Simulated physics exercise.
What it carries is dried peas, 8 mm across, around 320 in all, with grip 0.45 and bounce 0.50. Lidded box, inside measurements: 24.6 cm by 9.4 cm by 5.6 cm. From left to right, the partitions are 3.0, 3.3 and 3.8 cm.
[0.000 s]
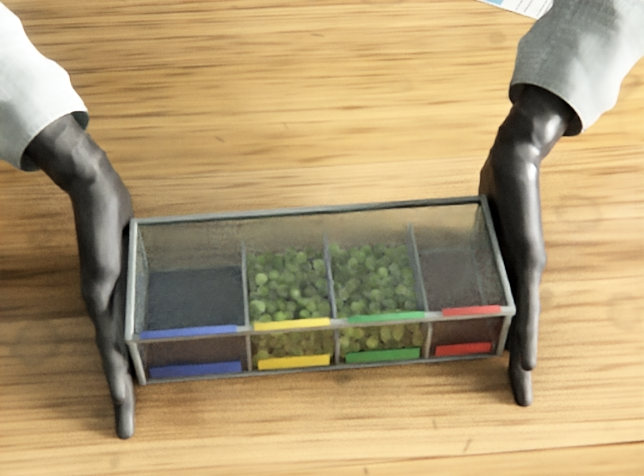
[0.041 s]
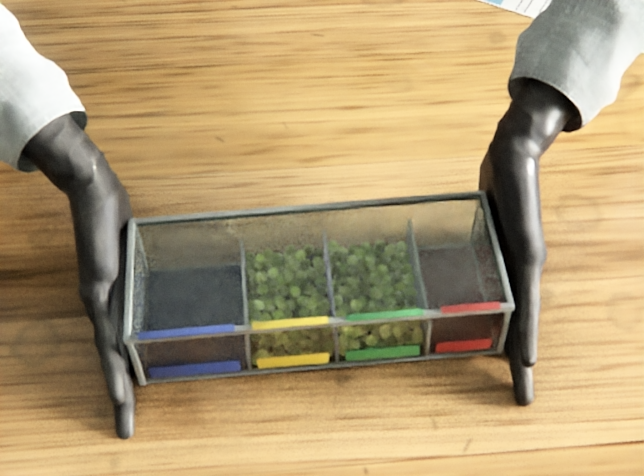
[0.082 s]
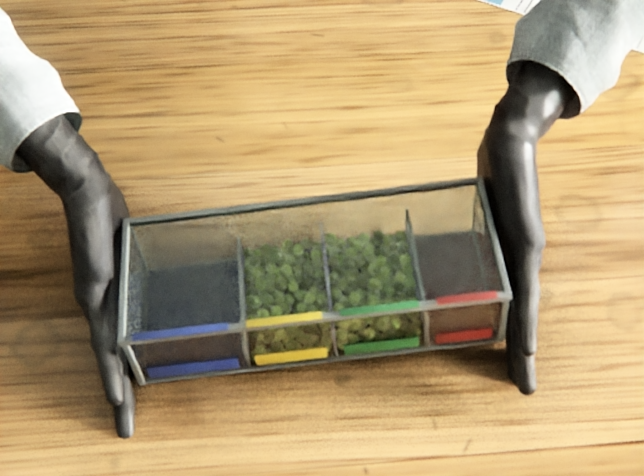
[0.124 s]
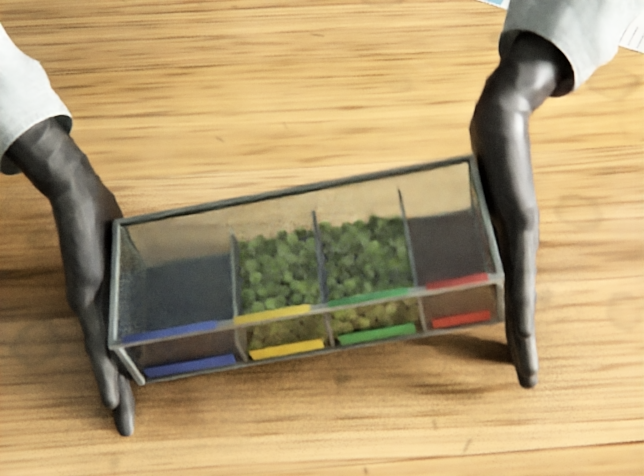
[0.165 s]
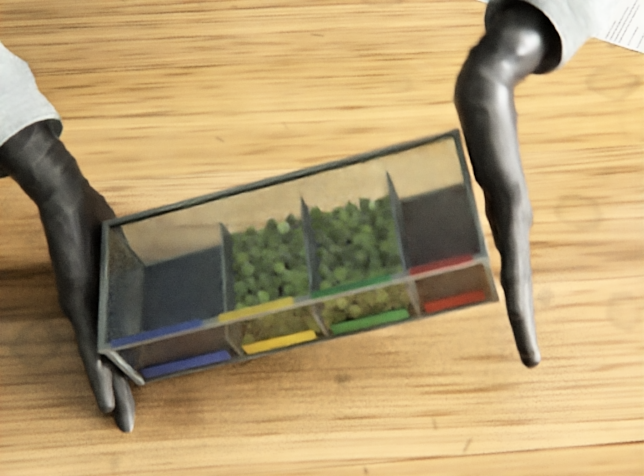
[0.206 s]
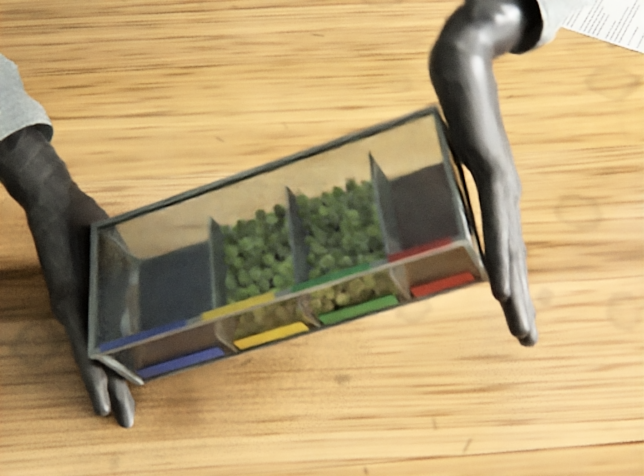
A light wooden tabletop is seen from above, at a steady angle, with the edge of a printed sheet at the top right. Two dark hands in pale sleeves hold a clear box with four compartments marked blue, yellow, green and red from left to right, green pellets filling the middle two. The hands turn the box counterclockwise, its right end rising higher and the pellets staying in their compartments.
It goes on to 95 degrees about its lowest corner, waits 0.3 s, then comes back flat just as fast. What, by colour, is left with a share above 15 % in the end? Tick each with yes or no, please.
Red - no; blue - yes; green - no; yellow - no.
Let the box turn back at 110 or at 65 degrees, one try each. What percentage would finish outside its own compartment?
Roughly 100 percent for the first try and 20 percent for the second.
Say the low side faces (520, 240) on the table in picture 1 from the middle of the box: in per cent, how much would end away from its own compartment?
About 60 per cent.
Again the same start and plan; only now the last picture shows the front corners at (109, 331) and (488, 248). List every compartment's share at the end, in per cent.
Red = 0 %, blue = 85 %, green = 5 %, yellow = 10 %.
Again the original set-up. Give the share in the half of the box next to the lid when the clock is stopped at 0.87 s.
Share: Approx. 60 %.
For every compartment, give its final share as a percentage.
Per cent by compartment - red 0, blue 85, green 5, yellow 10.
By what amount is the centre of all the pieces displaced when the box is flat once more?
It moves around 9.0 centimetres.
After 0.87 s, tilt 95 degrees; blue 60 %, green 15 %, yellow 25 %.
After 1.32 s, tilt 52 degrees; blue 85 %, green 5 %, yellow 10 %.
Then, at 1.84 s, tilt 0 degrees; blue 85 %, green 5 %, yellow 10 %.
At rest (2.4 s), red 0 %, blue 85 %, green 5 %, yellow 10 %.
